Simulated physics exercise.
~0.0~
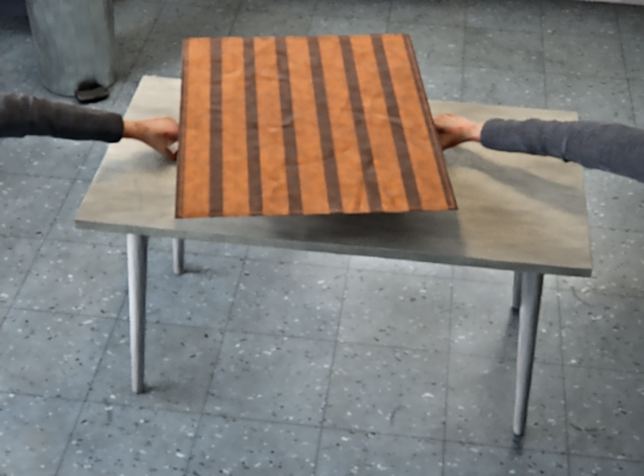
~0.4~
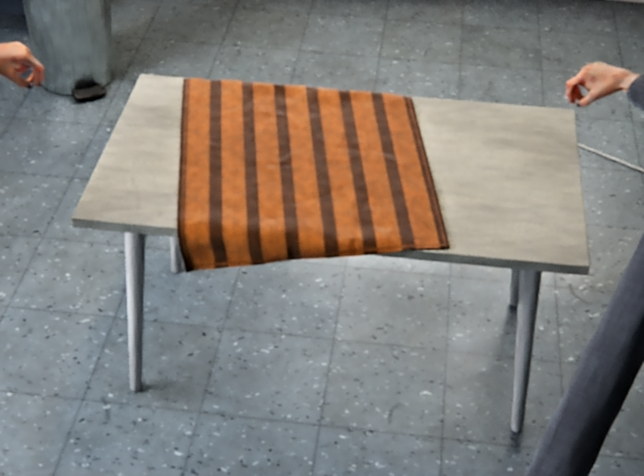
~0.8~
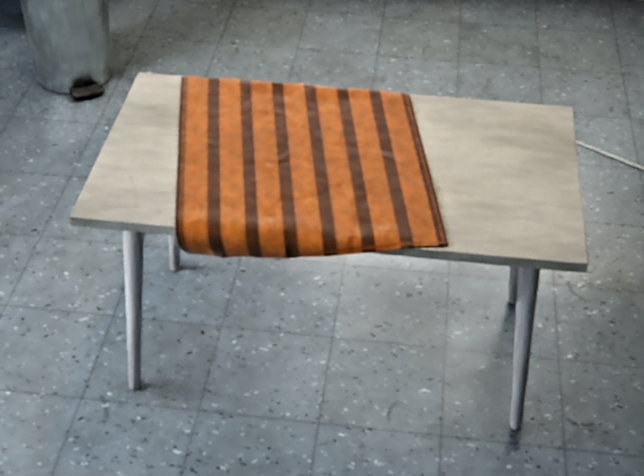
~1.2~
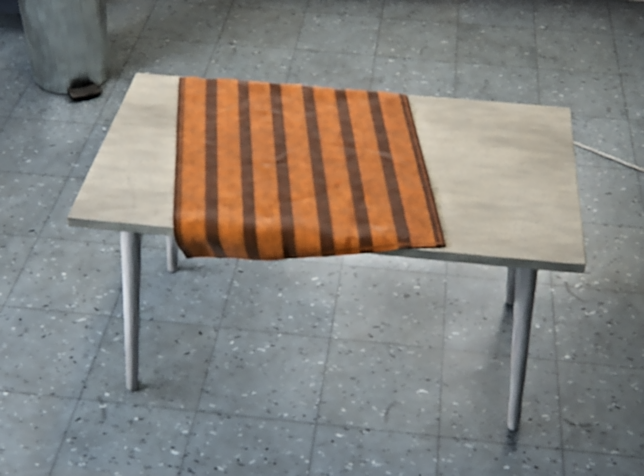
At the start, two hands reach in from the left and right, holding an orange tea towel with dark brown stripes level above a pale table on a speckled grey floor. The hands let go, and the towel drops onto the left and middle part of the tabletop. It lands with its near edge hanging a little over the front rim, while the hands draw apart toward the sides. Then the hands are gone from view. The towel stays put, mostly on the top, with its front edge still draped over the rim.
